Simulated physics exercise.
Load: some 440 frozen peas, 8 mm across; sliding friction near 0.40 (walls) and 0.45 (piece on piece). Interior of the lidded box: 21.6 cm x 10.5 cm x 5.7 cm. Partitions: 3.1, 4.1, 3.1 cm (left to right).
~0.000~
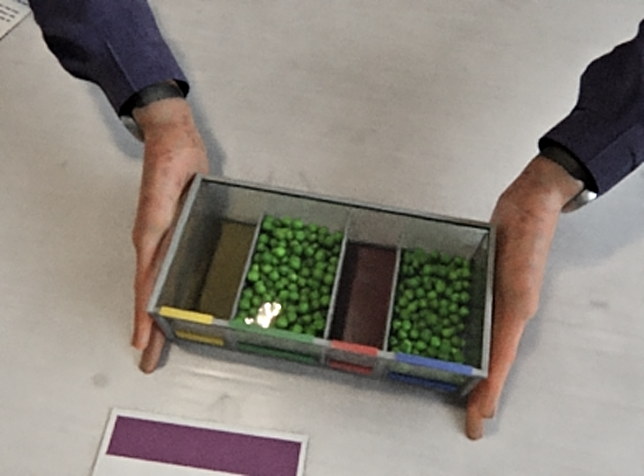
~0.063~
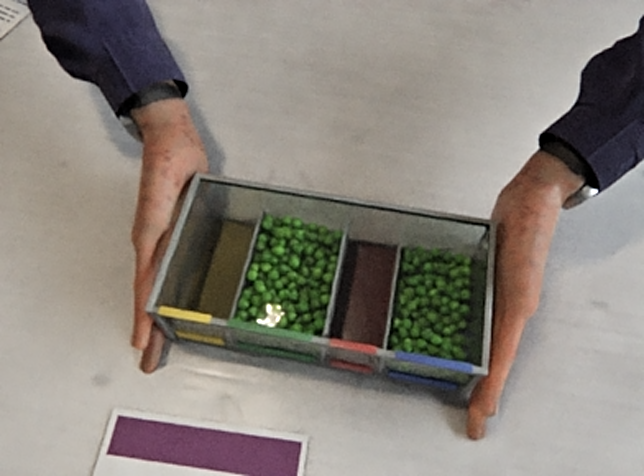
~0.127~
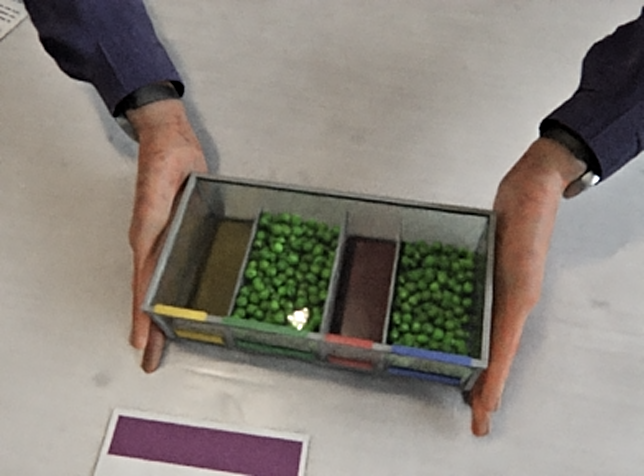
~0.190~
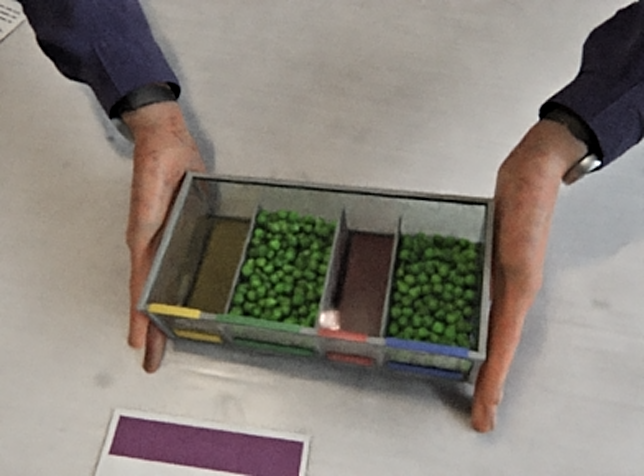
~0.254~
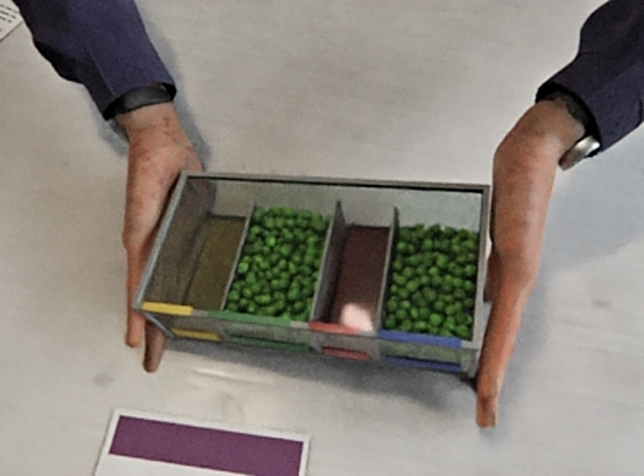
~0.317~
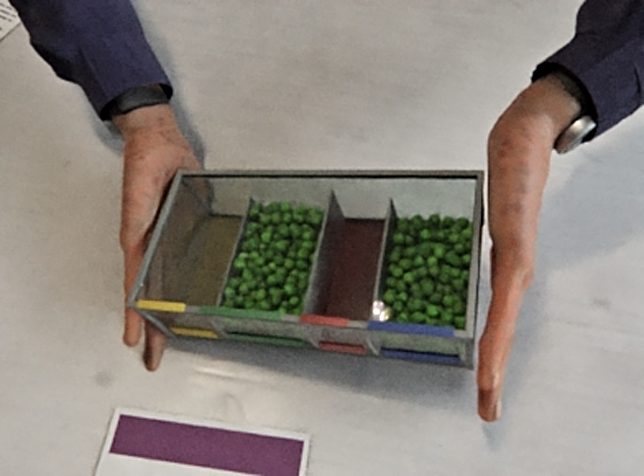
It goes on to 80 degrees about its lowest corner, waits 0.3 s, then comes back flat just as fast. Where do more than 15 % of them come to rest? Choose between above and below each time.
Red: Below, blue: Above, green: Above, yellow: Above.
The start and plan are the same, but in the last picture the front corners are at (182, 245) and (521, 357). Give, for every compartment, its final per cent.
Red = 0 %, blue = 45 %, green = 55 %, yellow = 0 %.
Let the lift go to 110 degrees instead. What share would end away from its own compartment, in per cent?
It would come to about 95 per cent.
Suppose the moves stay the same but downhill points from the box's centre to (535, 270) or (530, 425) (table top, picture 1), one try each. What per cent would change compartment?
I'd put it at about 10 per cent for the first tilt and about 15 per cent for the second.
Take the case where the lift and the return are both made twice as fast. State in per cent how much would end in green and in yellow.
The green compartment would end with 35 per cent, the yellow one with 45 per cent.
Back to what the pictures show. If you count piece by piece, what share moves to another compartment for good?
It works out to about 40 per cent.
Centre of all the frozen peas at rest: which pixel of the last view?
Roughly (269, 278).
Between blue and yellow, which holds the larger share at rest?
Yellow comes out ahead.
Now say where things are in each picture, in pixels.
In the first frame, box tilt 0 degrees, front corners at (154, 308) and (481, 371); blue 35 %, green 65 %.
In the second frame, box tilt 1 degrees, front corners at (153, 308) and (481, 369).
In the third frame, box tilt 4 degrees, front corners at (150, 306) and (480, 362), lowest corner left back.
In the fourth frame, box tilt 8 degrees, front corners at (145, 306) and (478, 353), lowest corner left back.
In the fifth frame, box tilt 12 degrees, front corners at (139, 304) and (473, 343), lowest corner left back.
In the sixth frame, box tilt 15 degrees, front corners at (134, 302) and (465, 332), lowest corner left back; blue 35 %, green 65 %. Its pace works out near 60 degrees a second.
After 1.62 s, tilt 80 degrees; blue 30 %, green 40 %, yellow 25 %.
After 2.48 s, tilt 40 degrees; blue 25 %, green 35 %, yellow 35 %.
After 3.35 s, tilt 0 degrees; blue 25 %, green 35 %, yellow 35 %.
By 3.9 s all is still; red 0 %, blue 30 %, green 35 %, yellow 35 %.
